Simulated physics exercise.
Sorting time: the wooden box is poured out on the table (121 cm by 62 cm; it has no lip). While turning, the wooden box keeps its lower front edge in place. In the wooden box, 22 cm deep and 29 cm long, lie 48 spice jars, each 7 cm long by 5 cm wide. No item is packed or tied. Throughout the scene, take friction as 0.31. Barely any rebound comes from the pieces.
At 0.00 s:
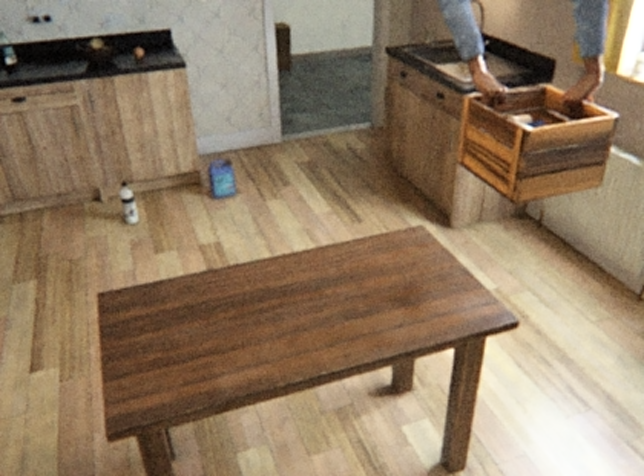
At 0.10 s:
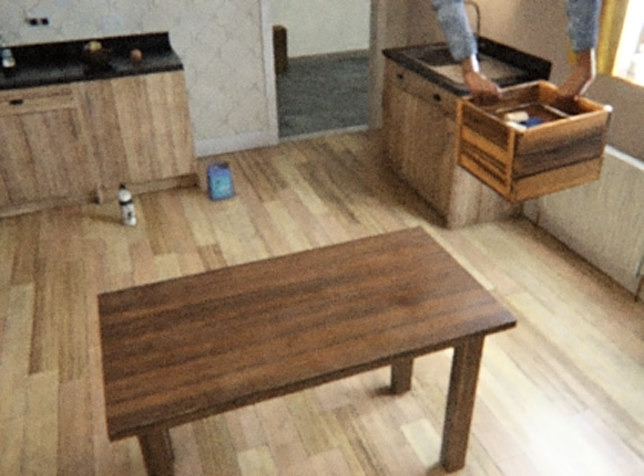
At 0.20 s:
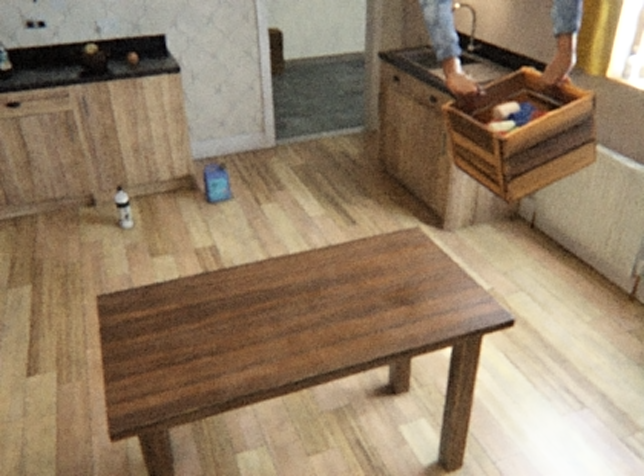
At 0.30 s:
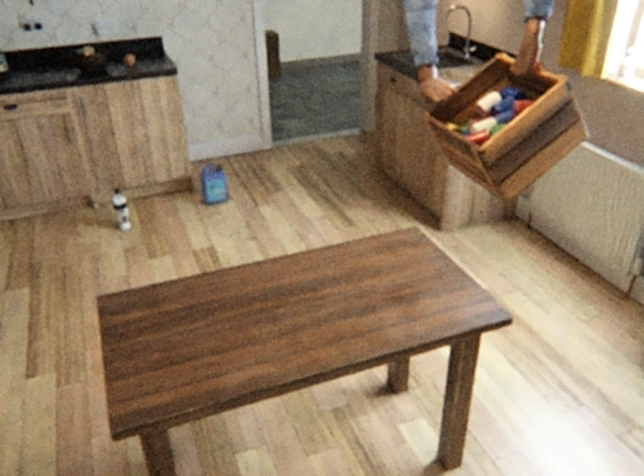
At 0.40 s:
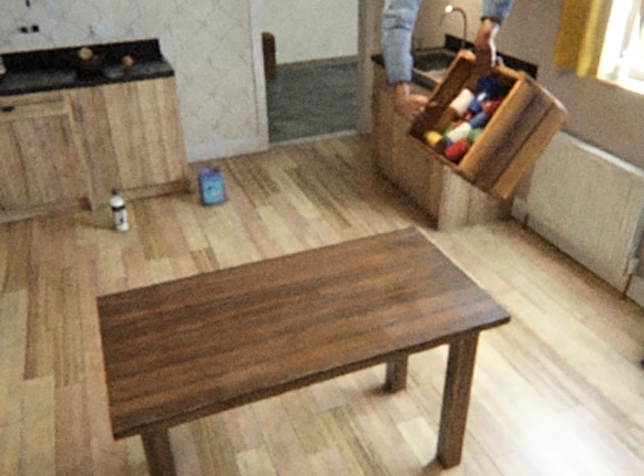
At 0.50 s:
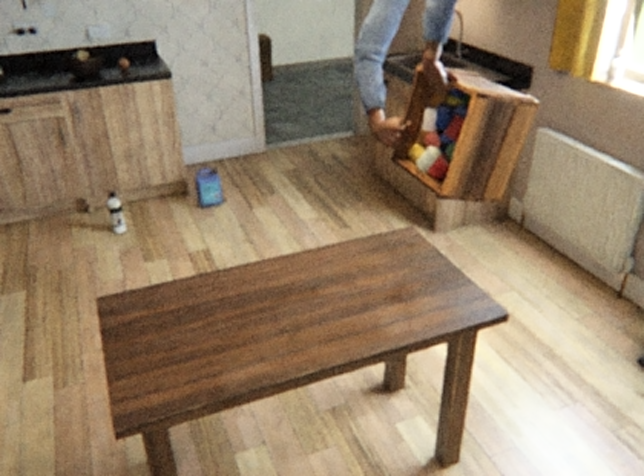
Two hands tilt a wooden box of colourful items steeply onto its side beyond a table.
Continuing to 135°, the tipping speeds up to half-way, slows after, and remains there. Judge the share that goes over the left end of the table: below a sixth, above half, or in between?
The low band: Under a sixth.
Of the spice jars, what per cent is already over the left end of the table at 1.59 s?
Some 0 per cent by then.
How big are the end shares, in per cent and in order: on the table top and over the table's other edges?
It works out to roughly 55 per cent and 40 per cent, in that order.
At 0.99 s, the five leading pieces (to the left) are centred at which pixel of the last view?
They're centred near (298, 298).
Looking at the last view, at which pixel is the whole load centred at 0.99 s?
Look near pixel (366, 275).
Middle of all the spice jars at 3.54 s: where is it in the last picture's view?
Somewhere about (324, 284) in pixels.
After 0.99 s, tilt 135°; 3 still in the wooden box, 41 on the table top and 4 in the air.
After 1.59 s, tilt 135°; 39 on the table top and 9 over the table's other edges.
After 2.44 s, tilt 135°; 30 on the table top, 3 over the left end of the table and 15 over the table's other edges.
When it is over (at 3.54 s), 27 on the table top, 3 over the left end of the table and 18 over the table's other edges. Asked share, 3 of 48, 6 per cent.
